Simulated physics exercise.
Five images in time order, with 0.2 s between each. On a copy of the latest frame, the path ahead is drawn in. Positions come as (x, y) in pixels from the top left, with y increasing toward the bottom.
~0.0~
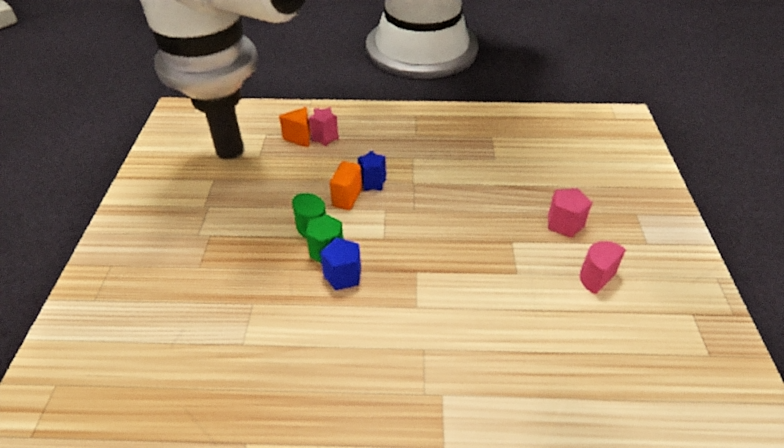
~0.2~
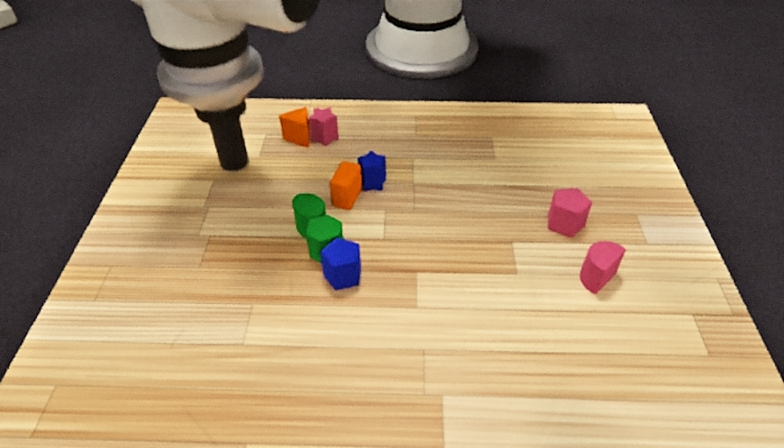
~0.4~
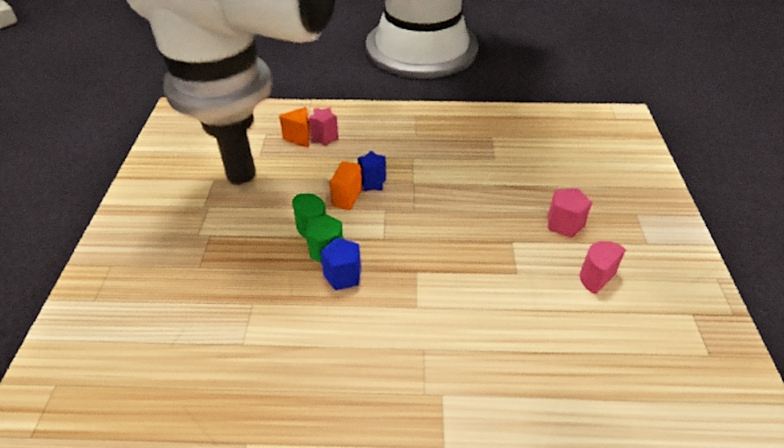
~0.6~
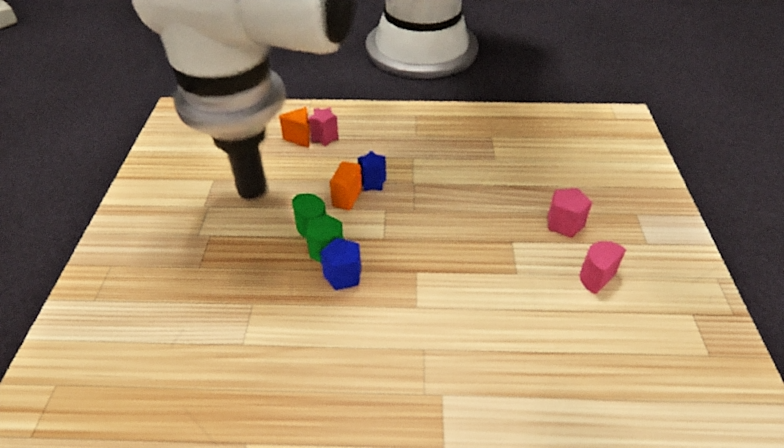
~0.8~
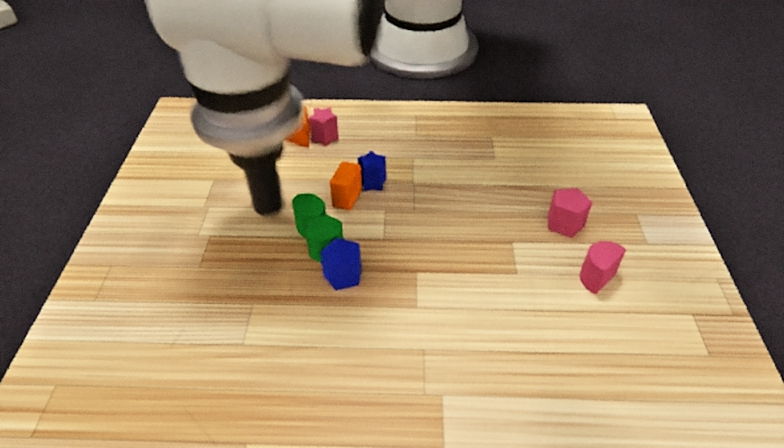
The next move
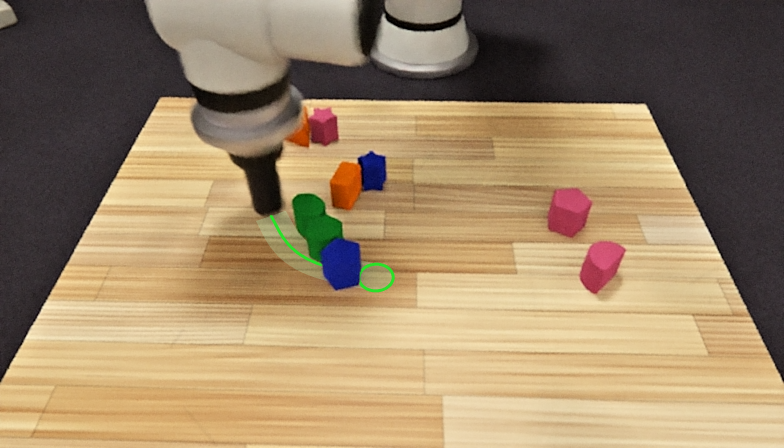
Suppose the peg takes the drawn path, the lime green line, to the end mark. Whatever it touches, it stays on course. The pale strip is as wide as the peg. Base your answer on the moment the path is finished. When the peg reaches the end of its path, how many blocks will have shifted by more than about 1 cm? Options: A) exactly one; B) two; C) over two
That would be B.
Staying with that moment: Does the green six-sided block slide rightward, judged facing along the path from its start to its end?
I believe not.
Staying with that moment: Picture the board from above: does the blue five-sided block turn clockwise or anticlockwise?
The answer is clockwise.
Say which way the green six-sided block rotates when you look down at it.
It goes round opposite to clock hands.
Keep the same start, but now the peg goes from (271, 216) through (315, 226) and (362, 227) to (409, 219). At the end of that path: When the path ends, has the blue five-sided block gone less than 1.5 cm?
Yes, that is how it ends up.
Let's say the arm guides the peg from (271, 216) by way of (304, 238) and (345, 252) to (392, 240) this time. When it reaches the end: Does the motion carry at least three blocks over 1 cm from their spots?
Yes, it checks out.
Drawn move, from (271, 216) over (290, 246) and (327, 267) to (376, 277).
The first path, step by step. One third of the way, peg at (288, 235); nothing pushed yet.
Two thirds of the way, peg at (327, 256); green six-sided block at (354, 227), turned 50° anticlockwise; blue five-sided block at (357, 256), turned 40° clockwise.
At the end, peg at (376, 267); green oval still; green six-sided block at (367, 225), turned 80° anticlockwise; blue five-sided block at (399, 274), turned 90° clockwise.
